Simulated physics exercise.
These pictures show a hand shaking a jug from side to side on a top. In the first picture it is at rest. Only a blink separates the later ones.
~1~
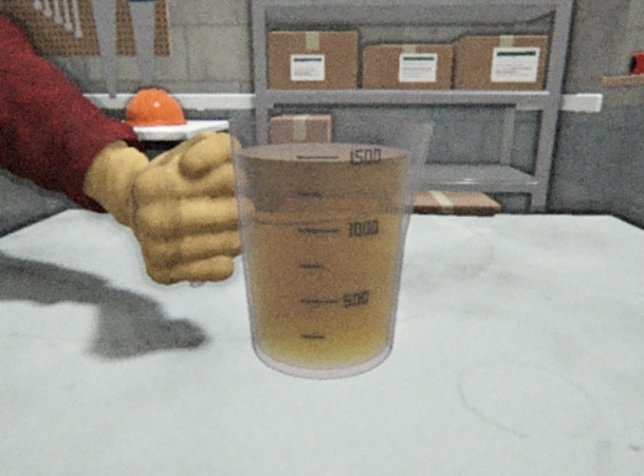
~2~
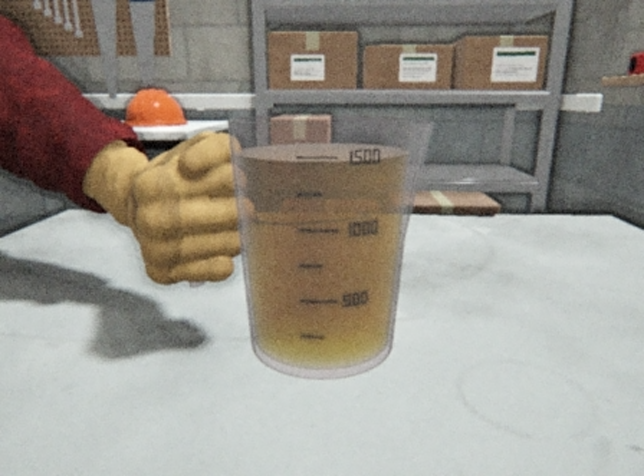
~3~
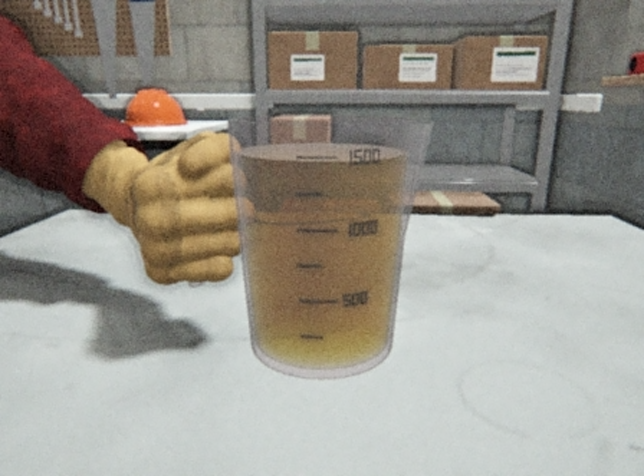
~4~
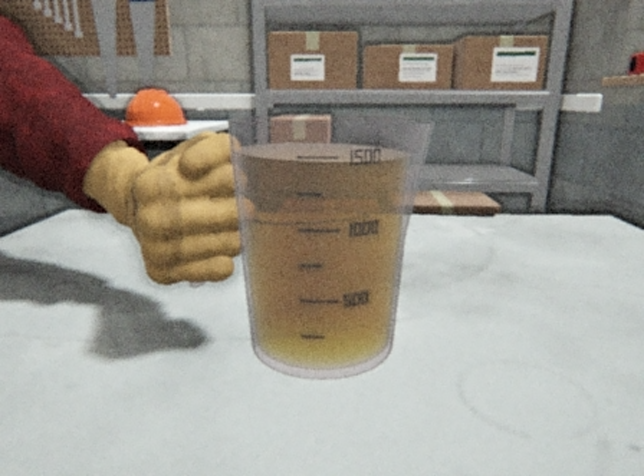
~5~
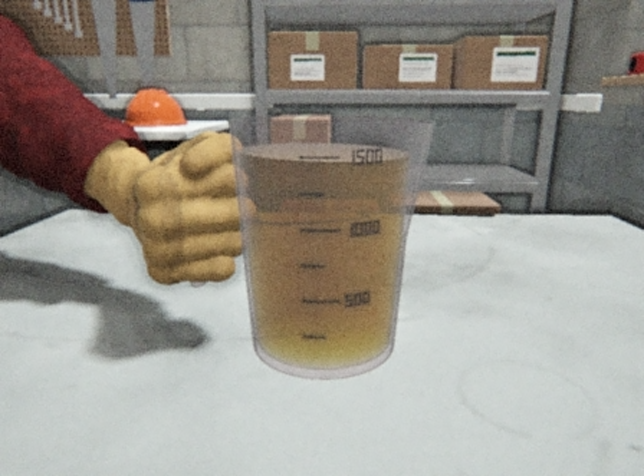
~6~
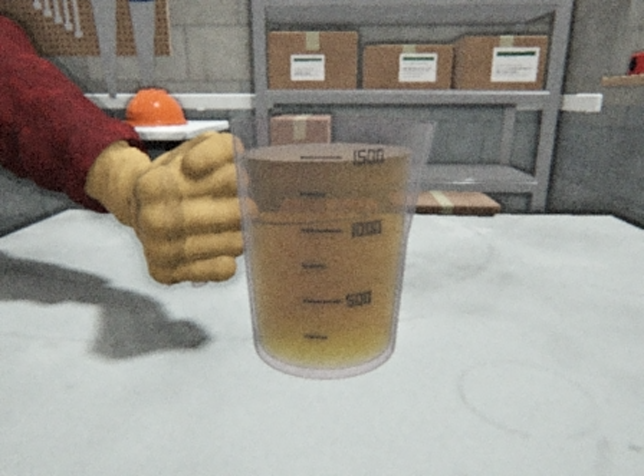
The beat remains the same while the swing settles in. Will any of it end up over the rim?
No.
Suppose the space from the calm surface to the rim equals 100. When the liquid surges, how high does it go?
Close to 40 %.
Next, the highest wave so far climbs under half way to the rim.
Finally, the highest wave so far climbs under half way to the rim; nothing has left it.
